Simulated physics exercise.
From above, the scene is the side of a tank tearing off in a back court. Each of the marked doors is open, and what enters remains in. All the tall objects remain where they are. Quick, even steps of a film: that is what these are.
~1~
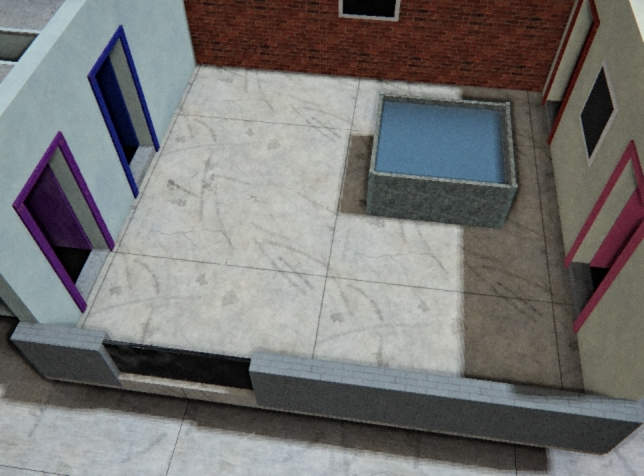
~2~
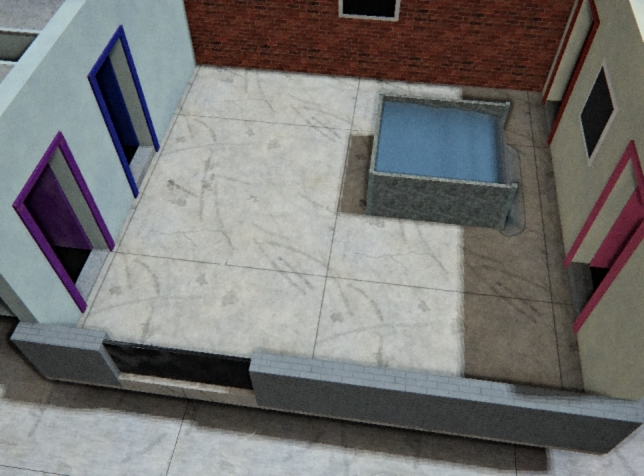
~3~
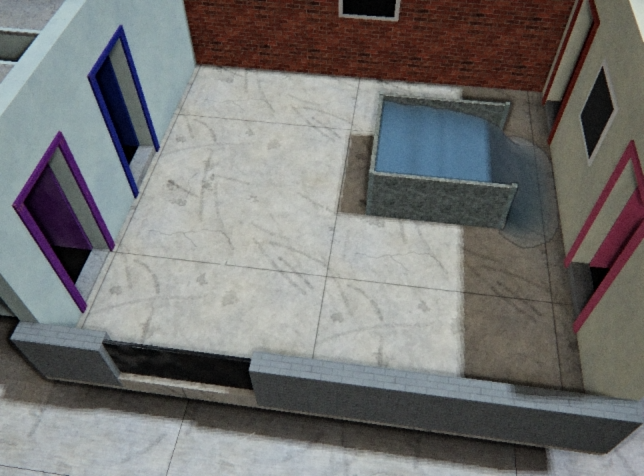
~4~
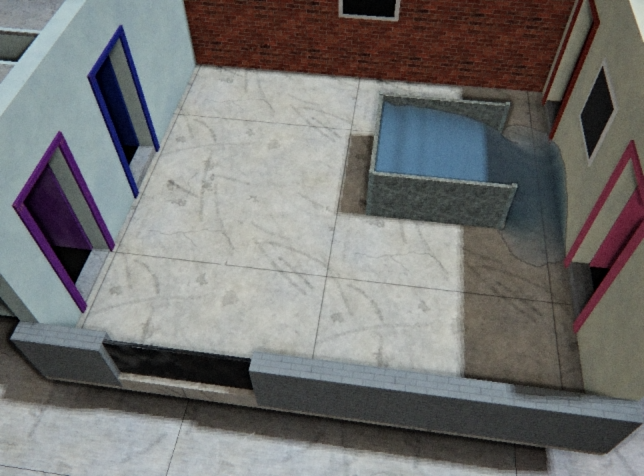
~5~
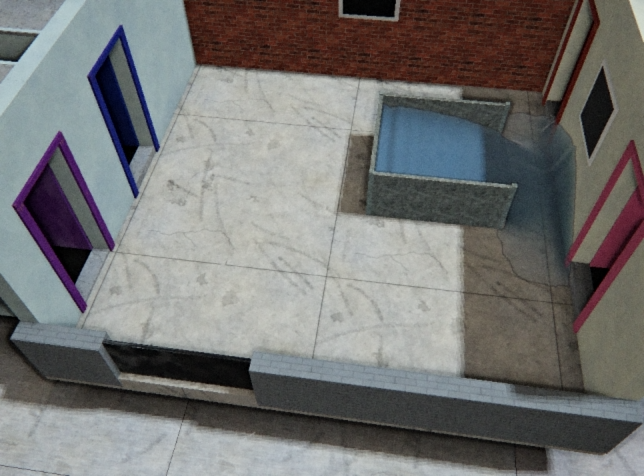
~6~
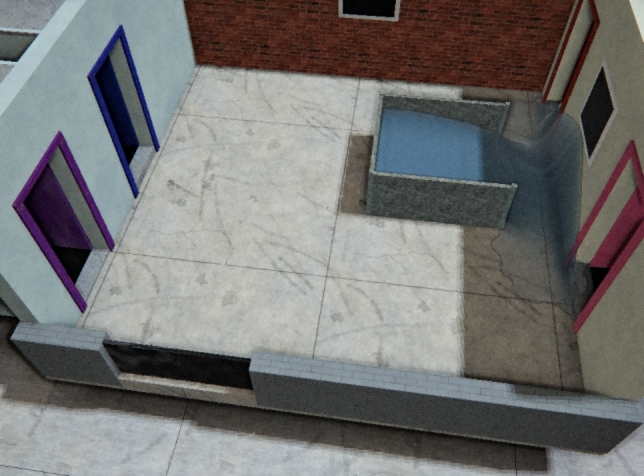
At first, an open stone tank full of blue water stands whole and still in a walled court with coloured door surrounds. Then its right side opens and water pours out across the floor, reaches the right wall, and spreads along it near the pink doorway.
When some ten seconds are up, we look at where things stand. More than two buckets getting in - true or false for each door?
Blue door: False; red door: True; pink door: False; purple door: True.
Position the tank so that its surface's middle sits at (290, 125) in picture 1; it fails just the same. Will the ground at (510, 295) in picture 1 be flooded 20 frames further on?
Soaked there.
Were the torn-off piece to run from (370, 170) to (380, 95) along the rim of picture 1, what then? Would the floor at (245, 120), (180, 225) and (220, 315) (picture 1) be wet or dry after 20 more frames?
In turn: Inundated, then inundated, then inundated.
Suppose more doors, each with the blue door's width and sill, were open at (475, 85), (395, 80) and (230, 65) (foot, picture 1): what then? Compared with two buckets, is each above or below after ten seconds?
Crosses the line; stays below the line; stays below the line.
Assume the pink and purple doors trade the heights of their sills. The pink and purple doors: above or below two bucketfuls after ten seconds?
The pink one exceeds it, the purple one falls short.
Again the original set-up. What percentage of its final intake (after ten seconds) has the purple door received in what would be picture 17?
I get 0 per cent.
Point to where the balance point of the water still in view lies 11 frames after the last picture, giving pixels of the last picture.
I'd place it roughly at (486, 196).
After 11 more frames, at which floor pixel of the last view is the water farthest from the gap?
I'd point to (322, 386).
A moment on, water covers 20 % of the floor; the blue door not reached, the red door under two buckets in, the pink door under two buckets in, the purple door not reached.
Next, water covers 30 % of the floor; the blue door not reached, the red door over two buckets in, the pink door under two buckets in, the purple door not reached.
Then, water covers 65 % of the floor; the blue door not reached, the red door over two buckets in, the pink door under two buckets in, the purple door not reached.
Later, water covers 95 % of the floor; the blue door wet at the sill, nothing in, the red door over two buckets in, the pink door under two buckets in, the purple door over two buckets in.
In the end, water covers 95 % of the floor; the blue door wet at the sill, nothing in, the red door over two buckets in, the pink door under two buckets in, the purple door far over two buckets in.
